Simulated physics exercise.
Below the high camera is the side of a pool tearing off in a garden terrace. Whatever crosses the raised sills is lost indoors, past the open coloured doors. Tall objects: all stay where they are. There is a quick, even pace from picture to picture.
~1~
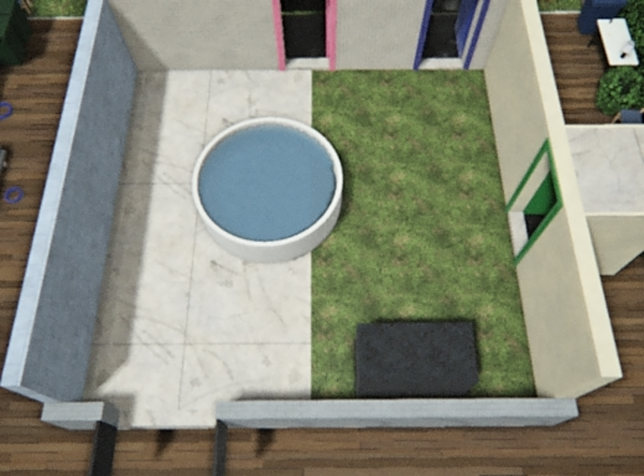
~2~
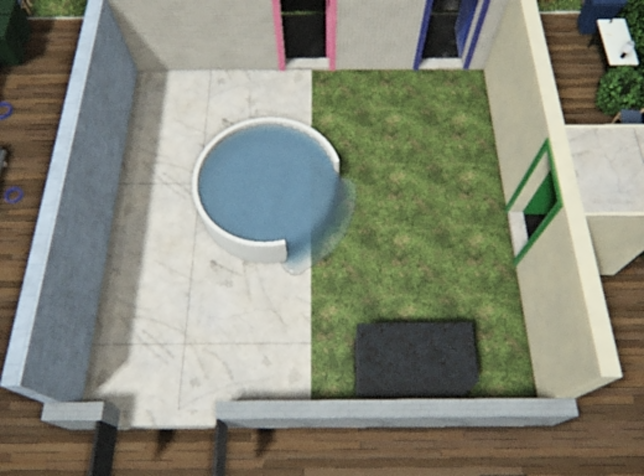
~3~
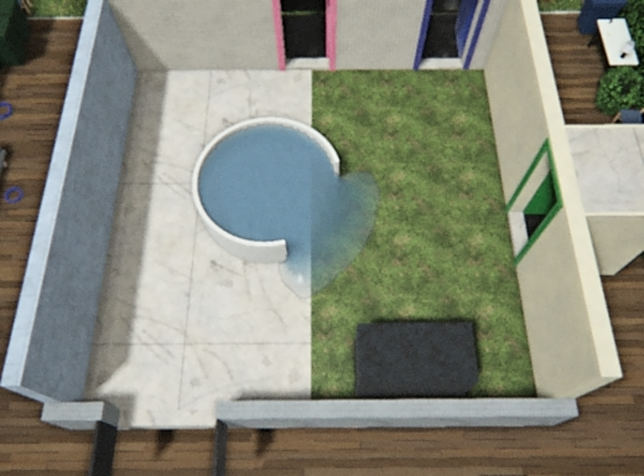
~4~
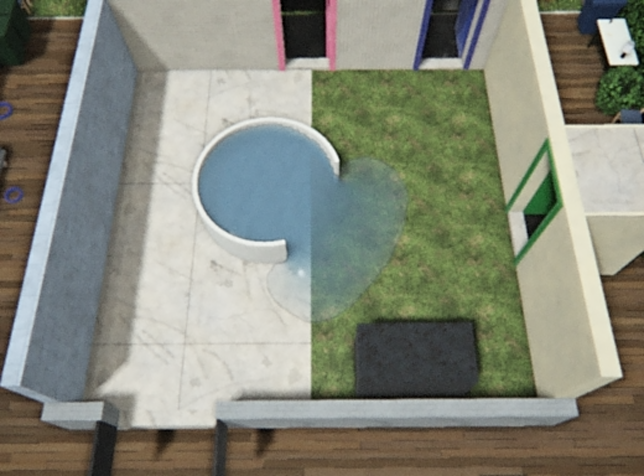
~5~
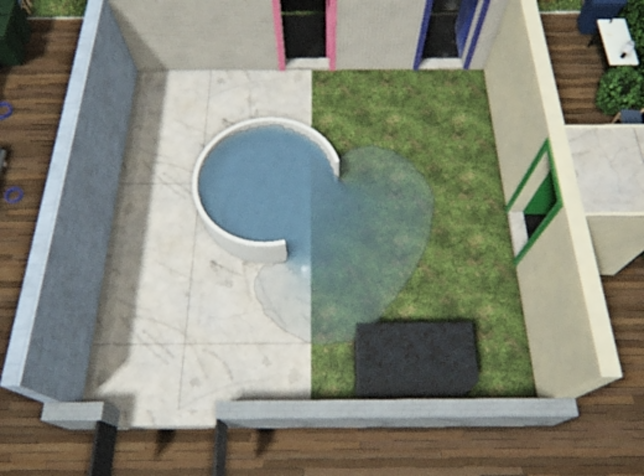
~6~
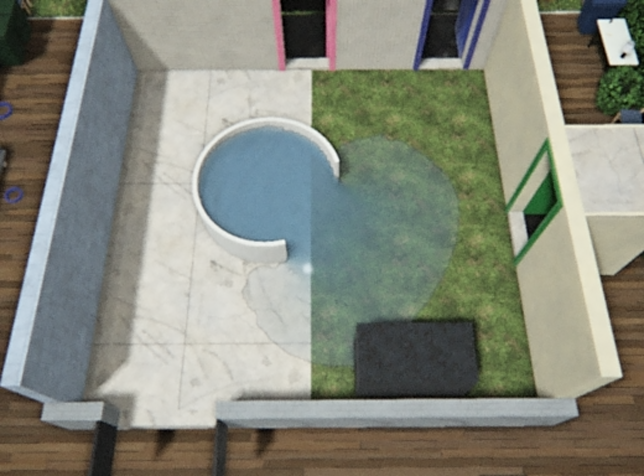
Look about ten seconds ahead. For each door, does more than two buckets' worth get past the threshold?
Door by door: The green door - yes; the blue door - yes; the pink door - no.
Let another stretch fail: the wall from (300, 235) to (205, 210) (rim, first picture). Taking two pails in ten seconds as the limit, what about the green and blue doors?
Green: Falls short; blue: Falls short.
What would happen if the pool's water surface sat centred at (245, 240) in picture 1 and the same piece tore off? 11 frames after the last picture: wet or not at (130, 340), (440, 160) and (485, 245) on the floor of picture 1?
So, in the order given, I'd say unaffected, unaffected, soaked through.
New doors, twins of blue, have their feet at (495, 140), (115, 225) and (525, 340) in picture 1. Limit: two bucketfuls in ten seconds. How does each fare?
Checking each in order, the first beats the threshold, the second misses the threshold, and the third beats the threshold.
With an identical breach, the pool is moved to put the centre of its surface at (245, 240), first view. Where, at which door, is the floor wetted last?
That would be the pink one, I think.
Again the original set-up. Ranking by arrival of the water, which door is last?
That's the door marked pink.
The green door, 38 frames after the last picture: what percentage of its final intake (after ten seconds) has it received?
My estimate is close to 90 per cent.
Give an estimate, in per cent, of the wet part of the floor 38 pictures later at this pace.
I'd guess some 70 per cent.
A moment on, water covers 30 % of the floor; the green door wet at the sill, nothing in, the blue door not reached, the pink door not reached.
Next, water covers 35 % of the floor; the green door under two buckets in, the blue door not reached, the pink door not reached.
Then, water covers 50 % of the floor; the green door far over two buckets in, the blue door not reached, the pink door not reached.
Later, water covers 70 % of the floor; the green door far over two buckets in, the blue door under two buckets in, the pink door not reached.
In the end, water covers 95 % of the floor; the green door far over two buckets in, the blue door far over two buckets in, the pink door wet at the sill, nothing in.
